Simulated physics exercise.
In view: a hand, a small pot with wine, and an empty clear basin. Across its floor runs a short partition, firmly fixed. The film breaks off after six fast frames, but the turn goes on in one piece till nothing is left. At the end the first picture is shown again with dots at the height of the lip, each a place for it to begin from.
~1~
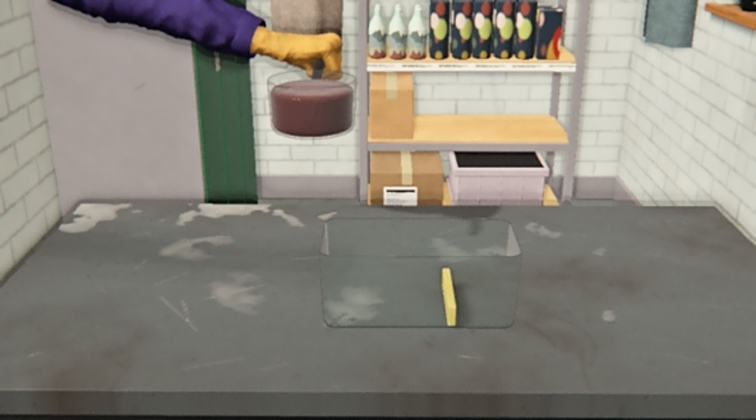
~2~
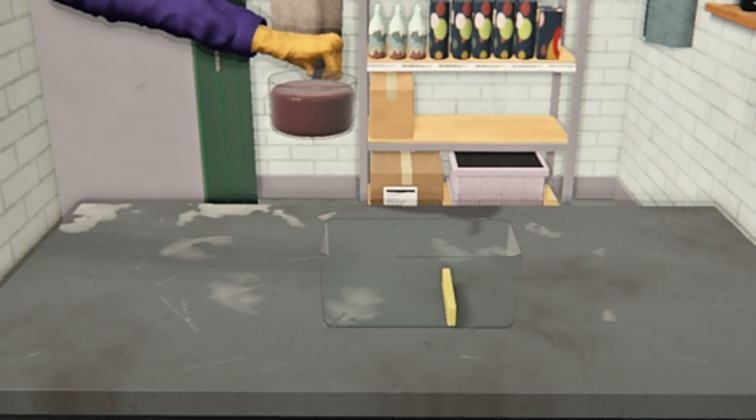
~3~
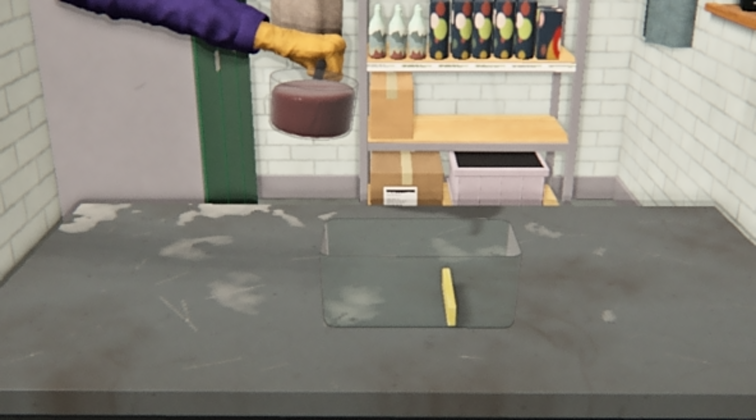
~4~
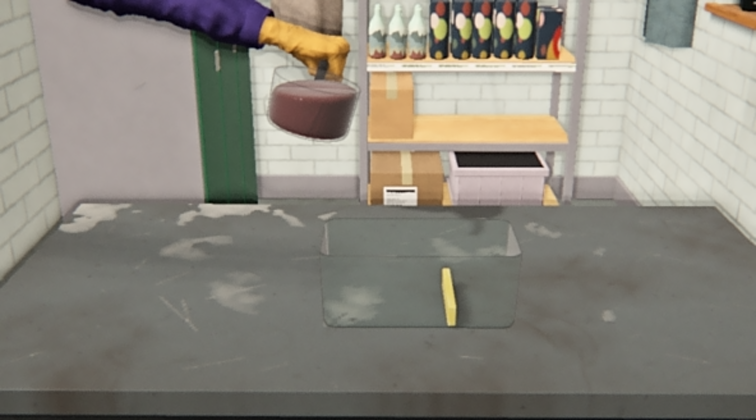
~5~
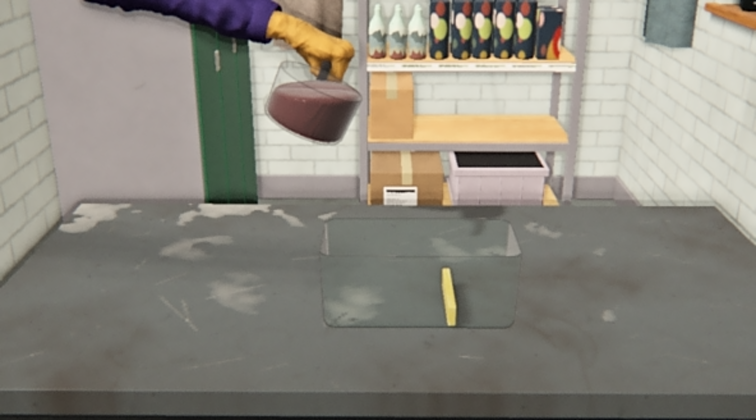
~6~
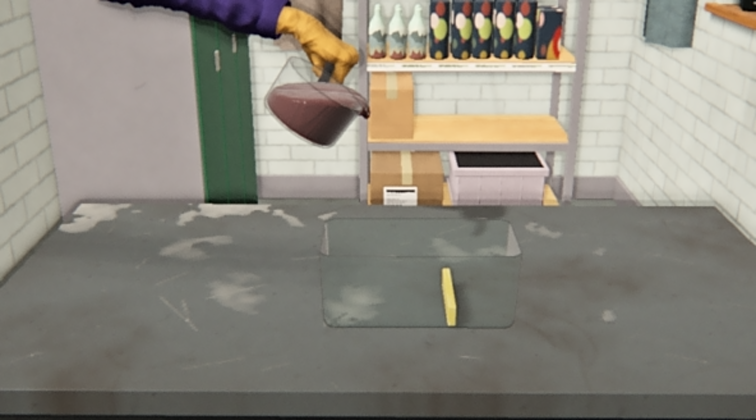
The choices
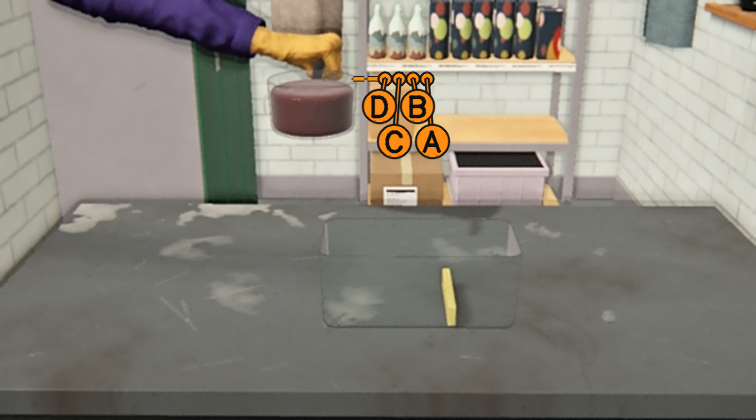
A gloved hand tilting a small clear pot of dark red wine rightward above a clear basin, wine just reaching the lip.
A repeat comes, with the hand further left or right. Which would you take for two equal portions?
C.
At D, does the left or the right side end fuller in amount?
The left one.
On the marked copy, A at (427, 79); B at (413, 79); C at (399, 79); D at (385, 78).
With A, about 35 % ends left of the wall and 63 % right of it.
With B, about 36 % ends left of the wall and 62 % right of it.
With C, about 47 % ends left of the wall and 51 % right of it.
With D, about 68 % ends left of the wall and 31 % right of it.
